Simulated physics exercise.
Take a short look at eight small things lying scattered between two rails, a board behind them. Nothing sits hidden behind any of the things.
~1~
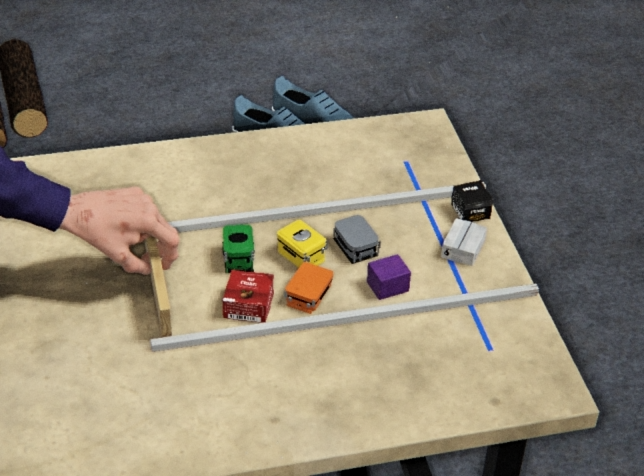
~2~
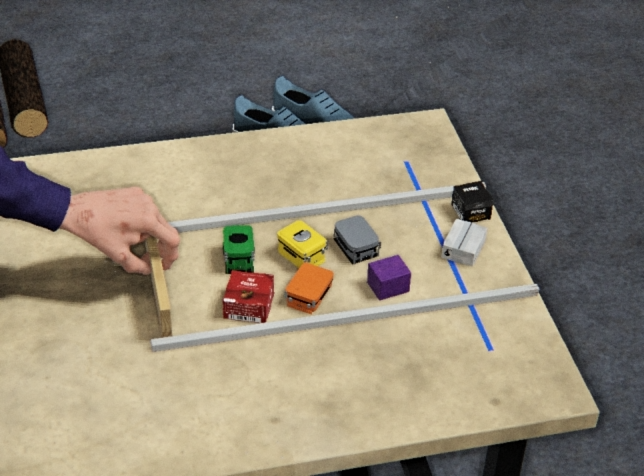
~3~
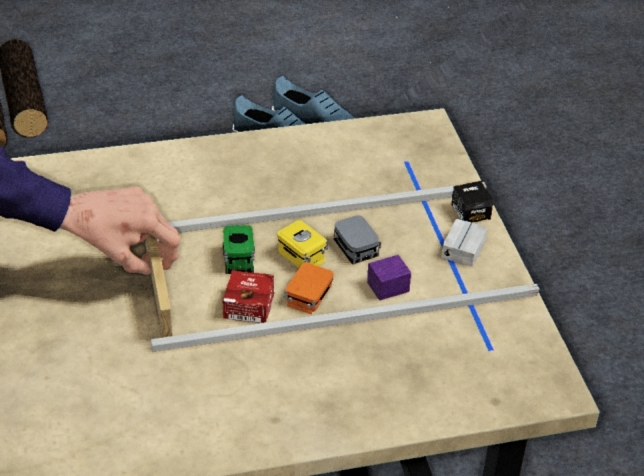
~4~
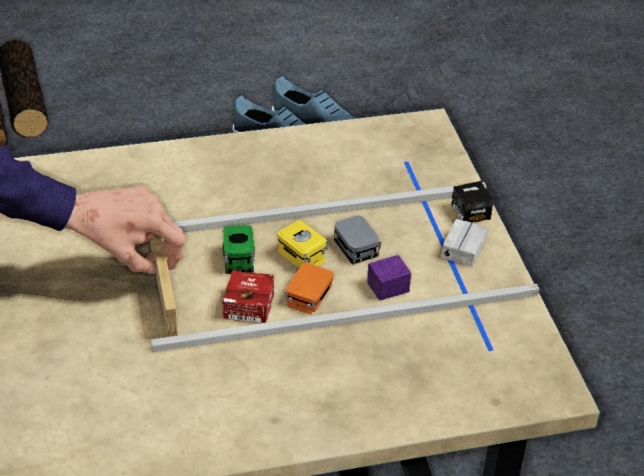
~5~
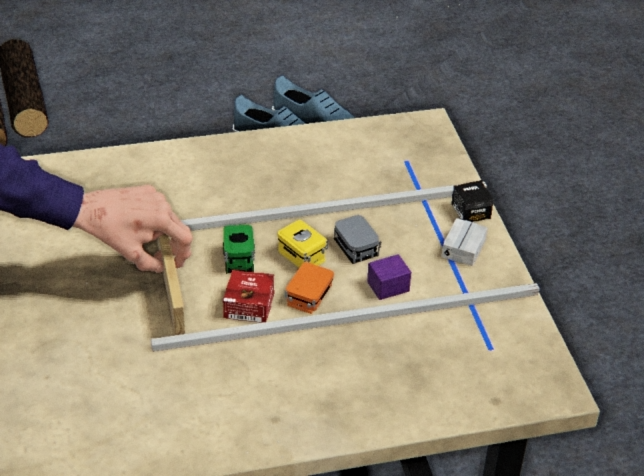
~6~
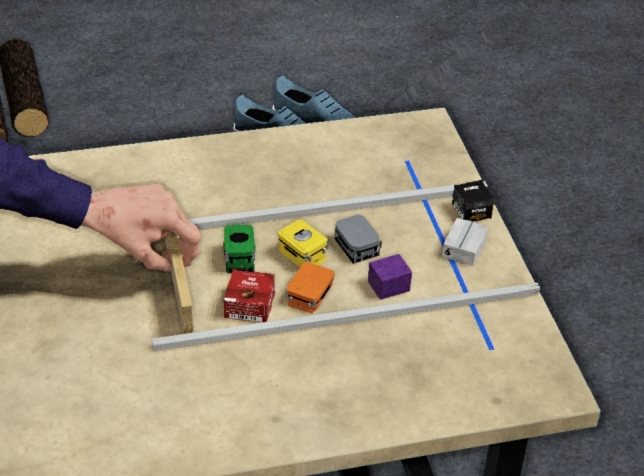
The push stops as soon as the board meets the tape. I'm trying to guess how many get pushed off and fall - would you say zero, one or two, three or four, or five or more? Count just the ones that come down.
The push drops a trio or a foursome off the table.
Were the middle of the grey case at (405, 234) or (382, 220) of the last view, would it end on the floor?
The grey case drops away, then stays in place.
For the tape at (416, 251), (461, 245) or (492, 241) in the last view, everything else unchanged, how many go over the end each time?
It would be 1, 5 and 6.
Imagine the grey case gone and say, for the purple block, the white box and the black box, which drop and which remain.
Purple block: Down; white box: Down; black box: Still up.
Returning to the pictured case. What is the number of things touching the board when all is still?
That would be 2 of them.
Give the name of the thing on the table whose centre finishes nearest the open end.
Orange case.
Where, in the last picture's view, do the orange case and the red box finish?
Taking them in turn, first comes (512, 255), then (477, 258).
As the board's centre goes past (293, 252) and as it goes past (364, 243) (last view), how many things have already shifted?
Counting first: 6, next 7.
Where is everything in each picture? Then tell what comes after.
Black box (472, 202); white box (464, 242); purple block (389, 277); board (156, 271); tape (445, 248), in the first frame.
White box (464, 243); red box (249, 297), in the second frame.
Purple block (389, 278); green case (239, 249), in the third frame.
Black box (472, 202); grey case (357, 240), in the fourth frame.
White box (464, 242); yellow case (302, 246), in the fifth frame.
Black box (473, 201); white box (465, 242); purple block (390, 277); board (177, 268); tape (446, 247), in the sixth frame.
Soon after, none off yet; black box at rest near (473, 201); white box at rest near (465, 242); purple block at rest near (390, 277).
Then, none off yet; black box at rest near (473, 201); white box at rest near (465, 242); purple block moved about its own width near (436, 272).
Further on, none off yet; black box moved a little near (483, 198); white box moved about its own width near (504, 239); purple block moved well along near (502, 263).
By the end, the number that fall off is three or four; fallen, grey case, purple block, white box and black box.
